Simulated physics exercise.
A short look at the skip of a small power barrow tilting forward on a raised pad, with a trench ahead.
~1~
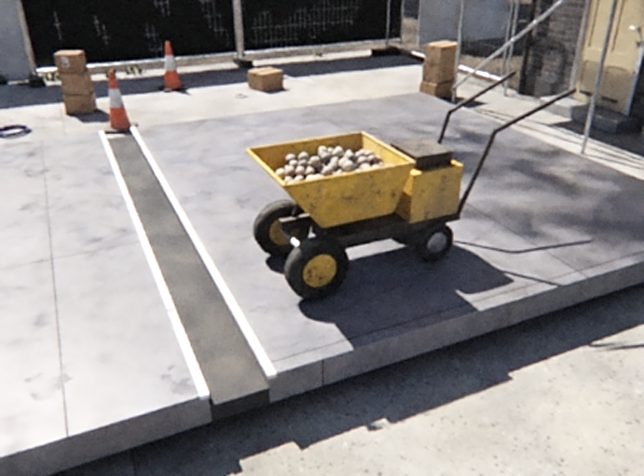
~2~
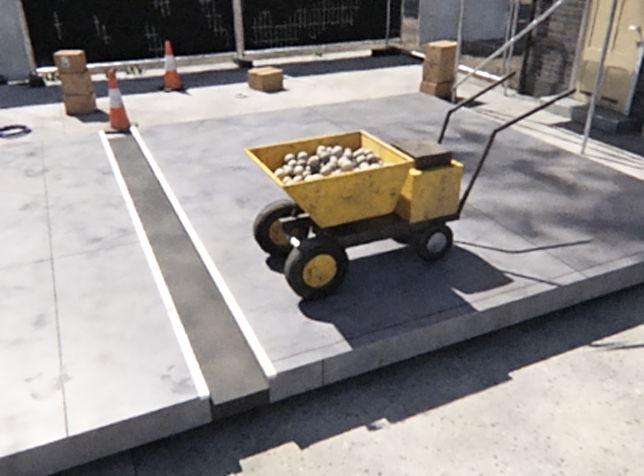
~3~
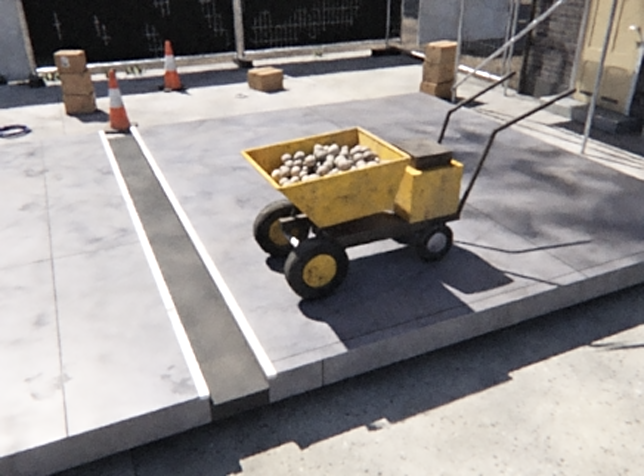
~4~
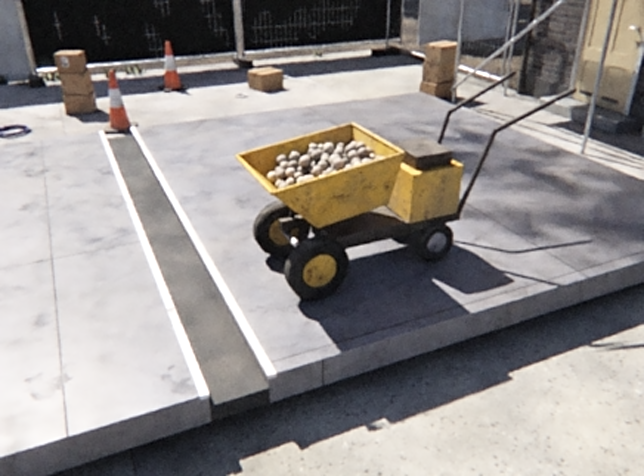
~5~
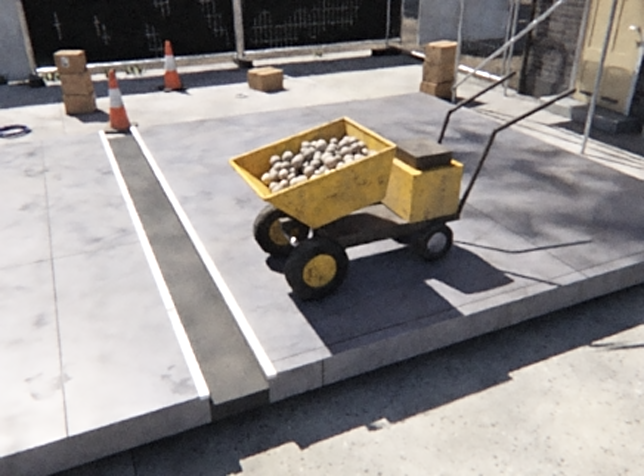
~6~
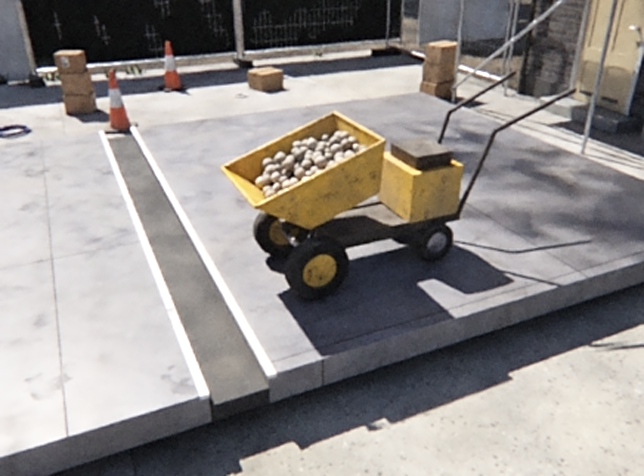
A yellow barrow loaded with rounded stones stood still on a raised grey pad, then its skip slowly tilted forward to the left, lifting at the back while the wheels and handles stayed put.
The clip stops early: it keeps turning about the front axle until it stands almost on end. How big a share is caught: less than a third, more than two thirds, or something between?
Between the edges lies from one third to two thirds of the load.
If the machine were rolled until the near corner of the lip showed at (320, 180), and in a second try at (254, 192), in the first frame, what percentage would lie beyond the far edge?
About 10 and 70 per cent.
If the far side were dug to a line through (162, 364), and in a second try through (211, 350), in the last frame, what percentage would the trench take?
In turn 70 and 20 in a hundred.
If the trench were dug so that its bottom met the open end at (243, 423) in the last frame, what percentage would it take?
About 80 per cent.
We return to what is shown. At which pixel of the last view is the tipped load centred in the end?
At about (180, 302).
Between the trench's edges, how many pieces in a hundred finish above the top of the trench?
Some 40 per cent.
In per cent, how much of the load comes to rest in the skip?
Close to 20 per cent.
Soon after the last picture, skip tipped steeply; all in the skip.
A little later, skip tipped right over; about two thirds in the skip; about a quarter in or heaped over the trench; a small part beyond it; a stray few falling.
Later still, skip tipped right over; about a quarter in the skip; about half in or heaped over the trench; about a third beyond it.
At rest, skip tipped right over; about a quarter in the skip; about half in or heaped over the trench; about a third beyond it.
